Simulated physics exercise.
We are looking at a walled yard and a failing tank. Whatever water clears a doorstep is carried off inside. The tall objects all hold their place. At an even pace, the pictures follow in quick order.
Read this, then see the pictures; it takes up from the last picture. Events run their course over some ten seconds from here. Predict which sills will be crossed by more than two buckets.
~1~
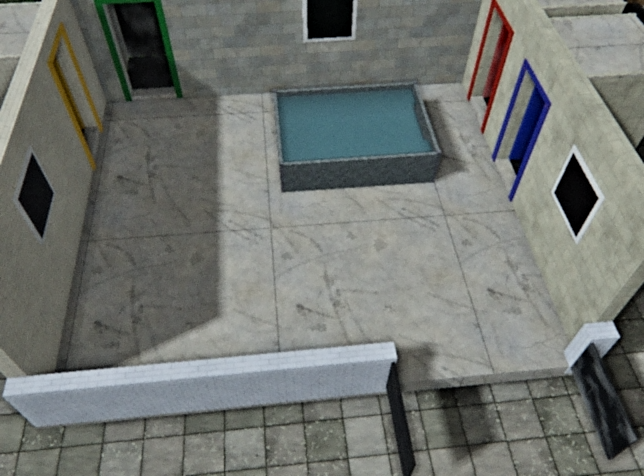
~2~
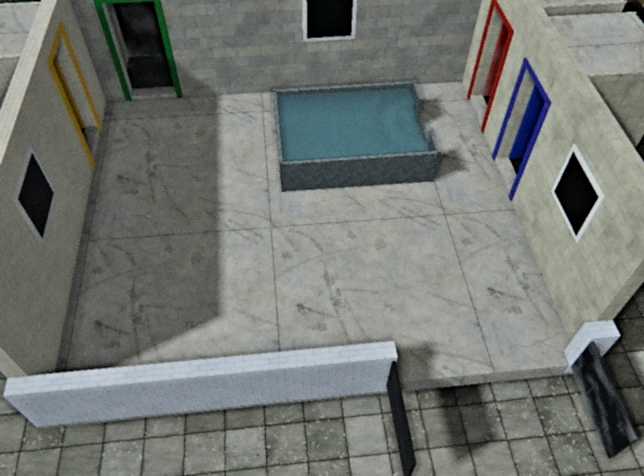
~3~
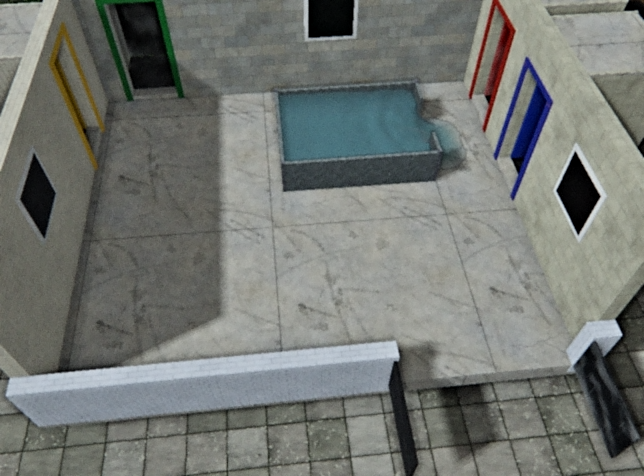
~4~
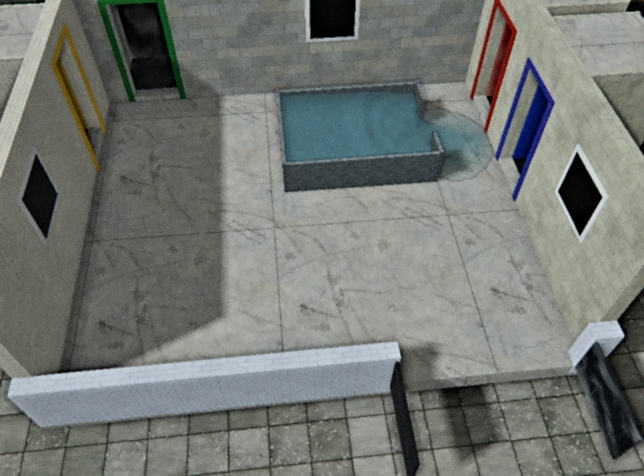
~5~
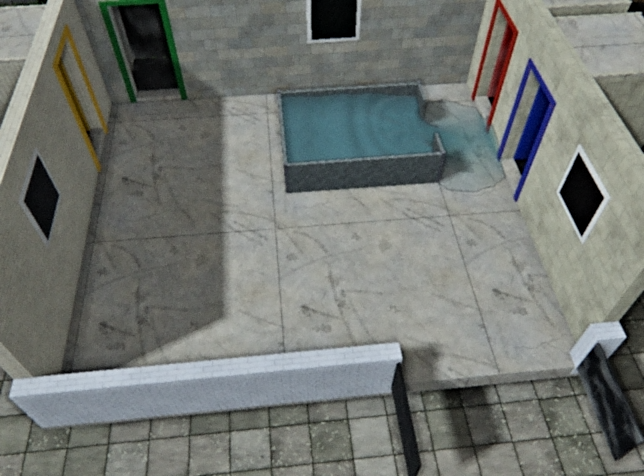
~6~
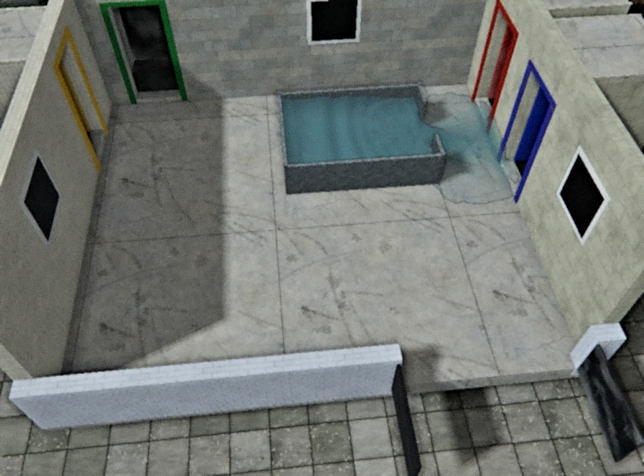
The green door will not be; the yellow door will not be; the red door will be; the blue door will be.
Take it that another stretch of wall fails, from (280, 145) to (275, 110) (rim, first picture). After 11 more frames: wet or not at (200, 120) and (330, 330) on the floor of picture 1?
First place drenched, second place still bare.
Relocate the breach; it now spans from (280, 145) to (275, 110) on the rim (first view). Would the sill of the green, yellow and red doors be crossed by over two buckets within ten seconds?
Note - green door breaks the threshold; yellow door breaks the threshold; red door comes in lower.
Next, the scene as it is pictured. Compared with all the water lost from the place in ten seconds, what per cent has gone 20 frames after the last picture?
I'd estimate close to 40 per cent.
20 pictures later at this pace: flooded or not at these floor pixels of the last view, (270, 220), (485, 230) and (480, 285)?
In turn, the points end up high and dry, soaked and soaked.
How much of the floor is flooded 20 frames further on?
My estimate is close to 30 per cent.
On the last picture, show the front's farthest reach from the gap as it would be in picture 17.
Somewhere close to (579, 352).
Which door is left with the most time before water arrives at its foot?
That is the door marked yellow.
A moment on, water covers 10 % of the floor; the green door not reached, the yellow door not reached, the red door over two buckets in, the blue door over two buckets in.
Next, water covers 20 % of the floor; the green door not reached, the yellow door not reached, the red door far over two buckets in, the blue door far over two buckets in.
Then, water covers 30 % of the floor; the green door not reached, the yellow door not reached, the red door far over two buckets in, the blue door far over two buckets in.
Later, water covers 45 % of the floor; the green door wet at the sill, nothing in, the yellow door wet at the sill, nothing in, the red door far over two buckets in, the blue door far over two buckets in.
In the end, water covers 70 % of the floor; the green door wet at the sill, nothing in, the yellow door wet at the sill, nothing in, the red door far over two buckets in, the blue door far over two buckets in.
